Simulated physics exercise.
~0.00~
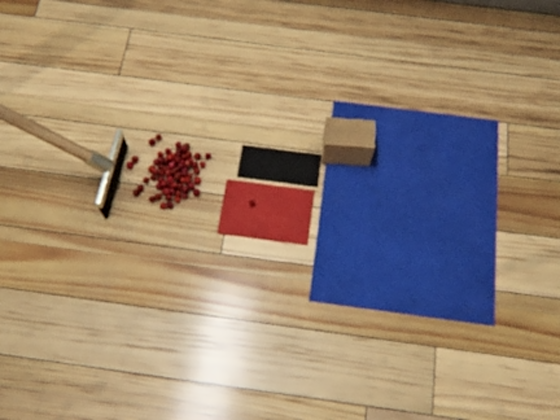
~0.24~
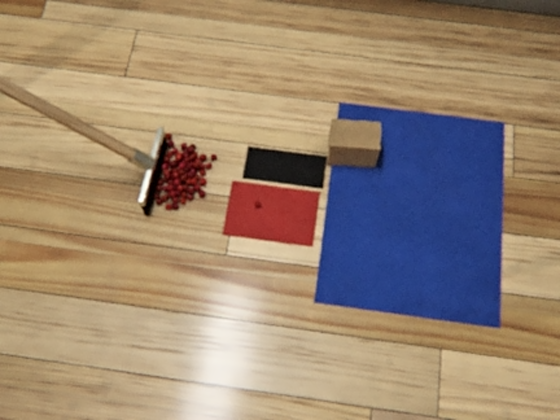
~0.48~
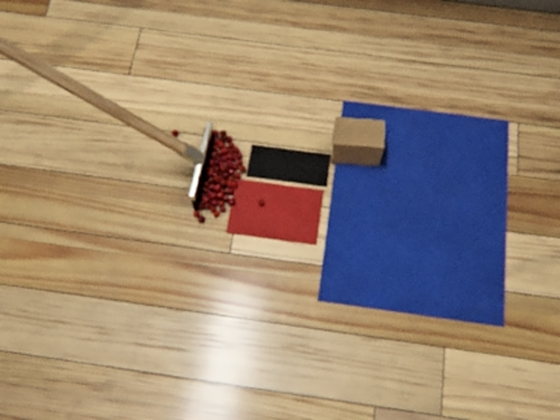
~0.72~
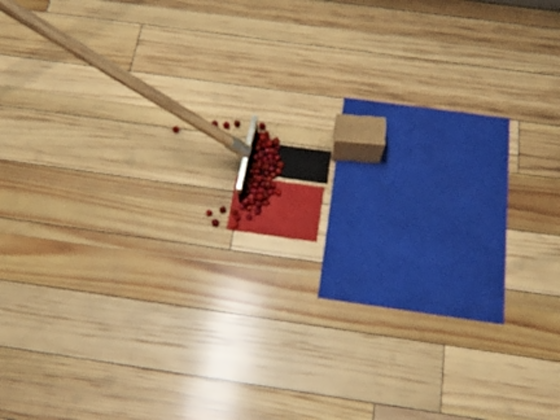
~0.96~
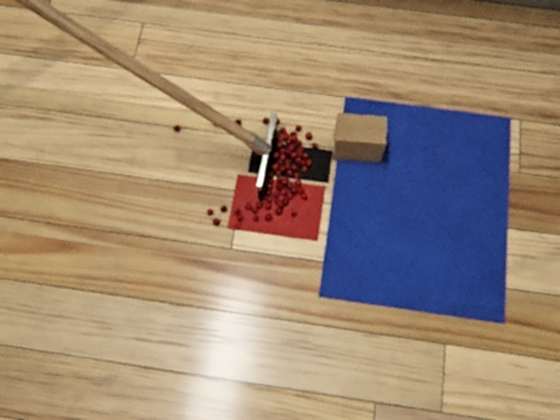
A large blue mat lies on a light wooden floor, seen from above at a slant by a slightly swaying camera, with a brown block on its upper left corner. To its left are a small black mat and a red mat below it, and farther left a squeegee with a wooden handle stands beside scattered dark red cranberries. The squeegee moves right, gathers the berries against its blade and pushes them up to the smaller mats. It carries the pile onto both, leaving a few stragglers behind. Finally, berries lie spread over the black and red mats, none on the blue.
